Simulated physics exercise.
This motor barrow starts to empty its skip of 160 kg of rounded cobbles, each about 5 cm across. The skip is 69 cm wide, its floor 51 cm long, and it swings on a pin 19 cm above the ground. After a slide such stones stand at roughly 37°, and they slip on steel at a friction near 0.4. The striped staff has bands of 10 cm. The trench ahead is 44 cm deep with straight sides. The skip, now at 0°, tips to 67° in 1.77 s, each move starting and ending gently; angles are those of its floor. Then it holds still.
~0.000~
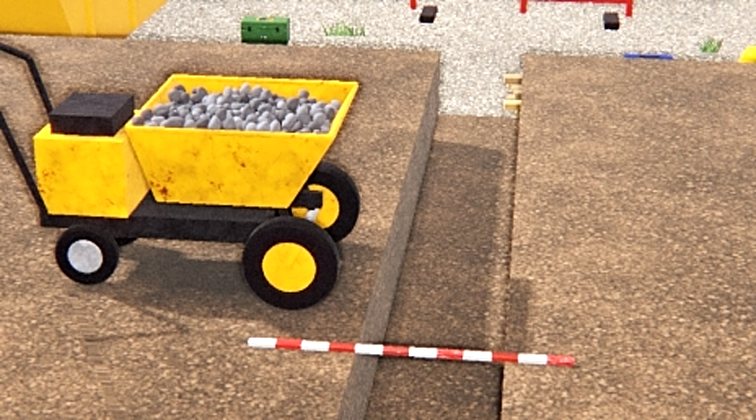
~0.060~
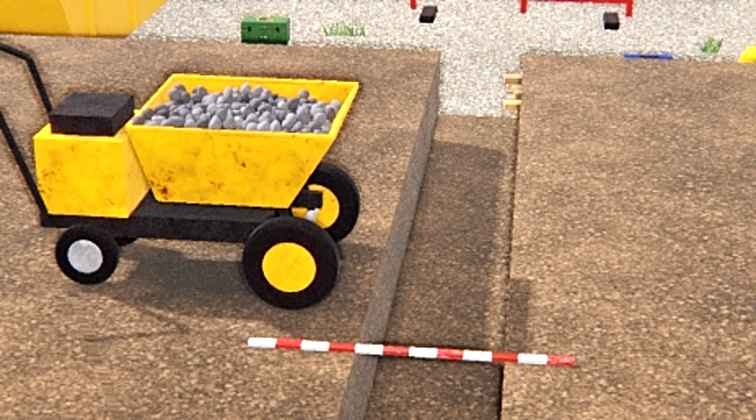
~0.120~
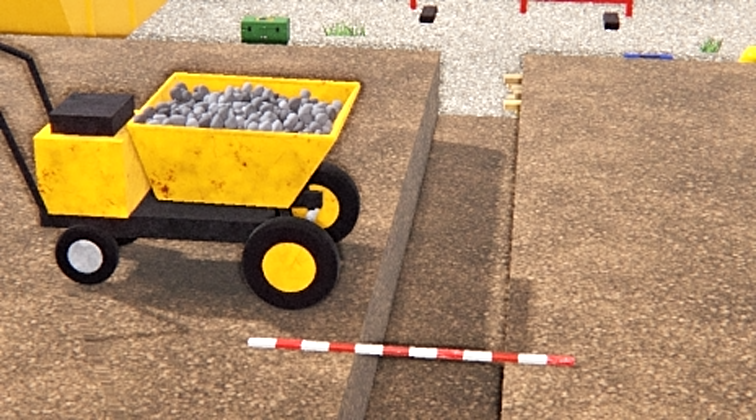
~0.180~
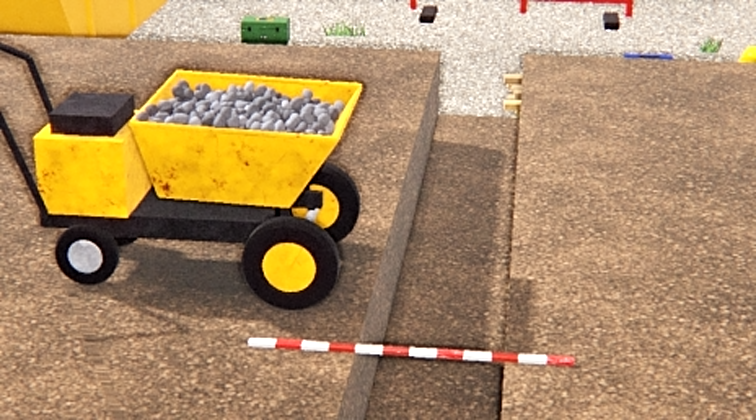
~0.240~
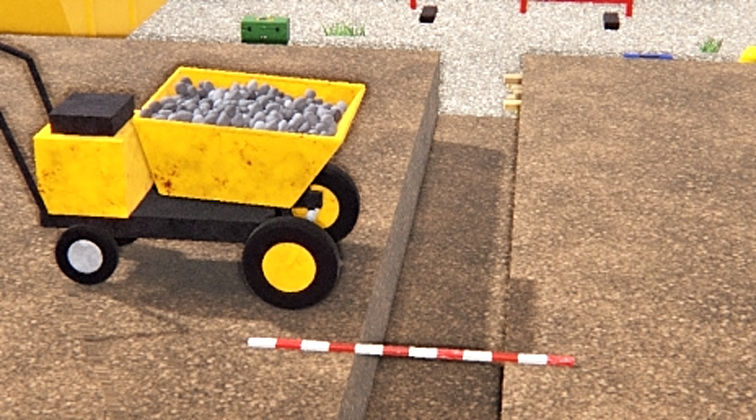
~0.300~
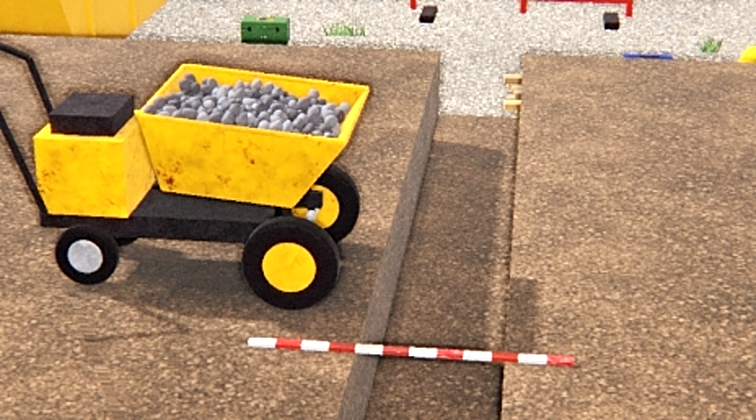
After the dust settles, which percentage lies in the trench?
Close to 74 in a hundred.
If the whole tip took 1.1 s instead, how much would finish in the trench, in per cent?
Then about 70 per cent.
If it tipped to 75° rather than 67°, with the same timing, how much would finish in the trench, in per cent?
In that case some 90 per cent.
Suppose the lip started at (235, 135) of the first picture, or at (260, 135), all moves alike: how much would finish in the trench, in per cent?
First some 80, then 85 per cent.
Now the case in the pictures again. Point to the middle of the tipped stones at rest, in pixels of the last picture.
Their middle is at about (467, 363).
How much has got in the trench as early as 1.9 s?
About 25 per cent by then.
After 1.3 s the floor is at 57°; 99 % in the skip, 1 % in the trench; the foremost stones are at (451, 215).
After 1.9 s the floor is at 67°; 73 % in the skip, 25 % in the trench, 2 % past the trench; the foremost stones are at (566, 283).
After 2.2 s the floor is at 67°; 50 % in the skip, 43 % in the trench, 7 % past the trench; the foremost stones are at (602, 288).
After 4.2 s the floor is at 67°; 19 % in the skip, 74 % in the trench, 8 % past the trench; the foremost stones are at (632, 299).
